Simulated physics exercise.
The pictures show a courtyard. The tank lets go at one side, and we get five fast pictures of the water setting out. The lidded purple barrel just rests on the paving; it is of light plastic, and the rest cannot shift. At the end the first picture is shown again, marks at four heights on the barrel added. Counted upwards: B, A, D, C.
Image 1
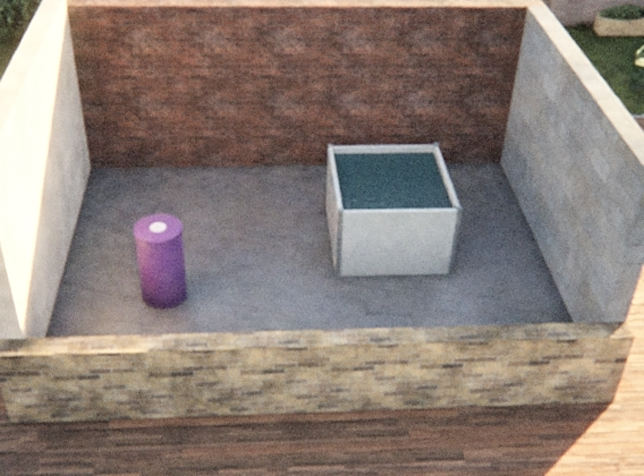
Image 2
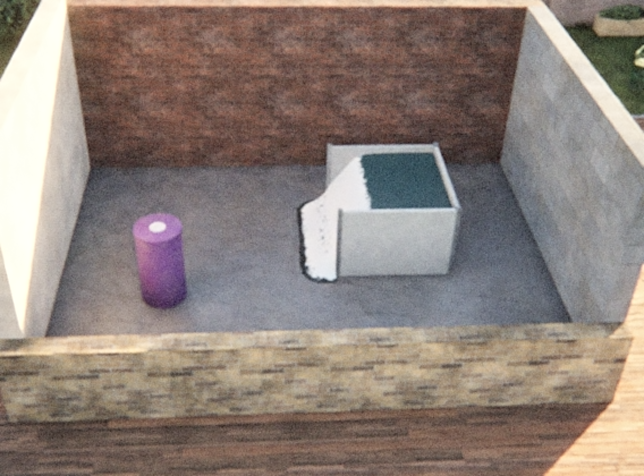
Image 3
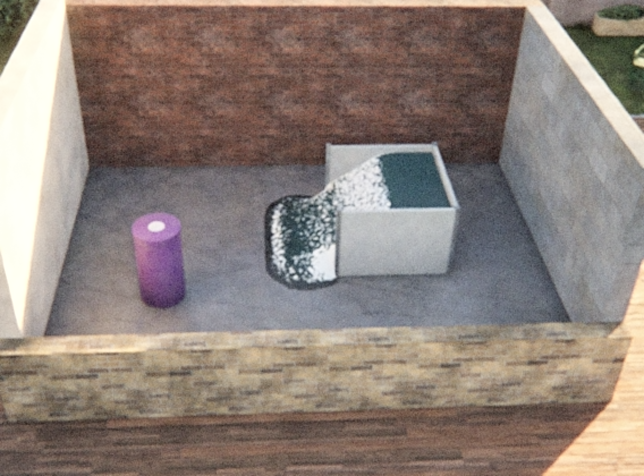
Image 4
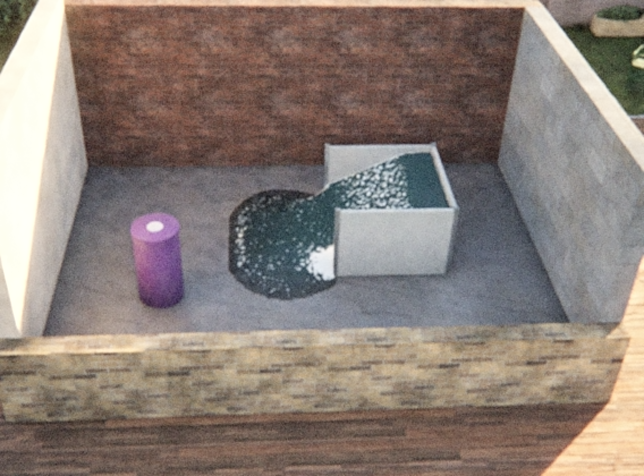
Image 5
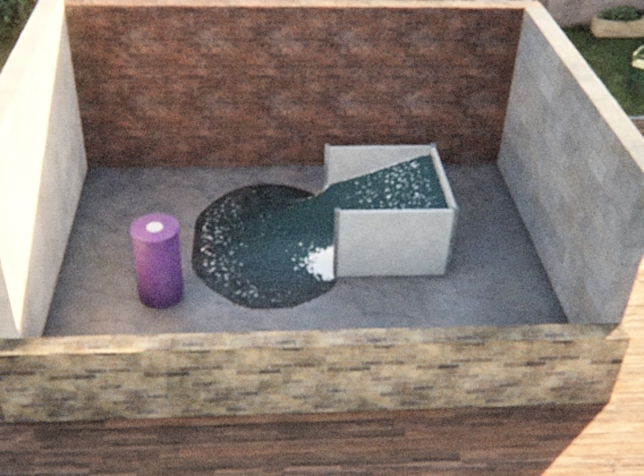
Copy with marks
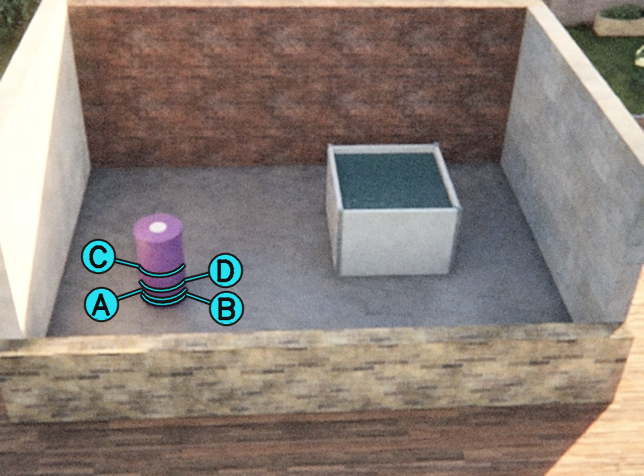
In a walled courtyard, dark water pours from a square tank and spreads left across the floor.
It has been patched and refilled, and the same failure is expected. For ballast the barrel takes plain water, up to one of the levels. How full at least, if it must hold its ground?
That is line C.
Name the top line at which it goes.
Here it is line D.
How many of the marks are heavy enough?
One.
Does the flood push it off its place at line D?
Yes, it does.
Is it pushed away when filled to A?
Yes, that goes wrong.
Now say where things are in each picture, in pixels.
Lid of the purple barrel at (158, 227); tank full, its middle at (391, 182), in the first frame.
In the second frame, 3 % of the ground wet, in view closest to the barrel at (310, 265).
In the third frame, 6 % of the ground wet, in view closest to the barrel at (276, 265).
In the fourth frame, 11 % of the ground wet, in view closest to the barrel at (242, 269).
Lid of the purple barrel at (155, 227); 16 % of the ground wet, in view closest to the barrel at (213, 282), in the fifth frame.
On the marked copy, A at (162, 299); B at (163, 304); C at (160, 275); D at (161, 290); from the bottom up B, A, D, C.
Choosing A, it is pushed about twice its own width away.
Choosing B, it is pushed about 5 times its own width away.
Choosing C, it does not move.
Choosing D, it is pushed about its own width away.
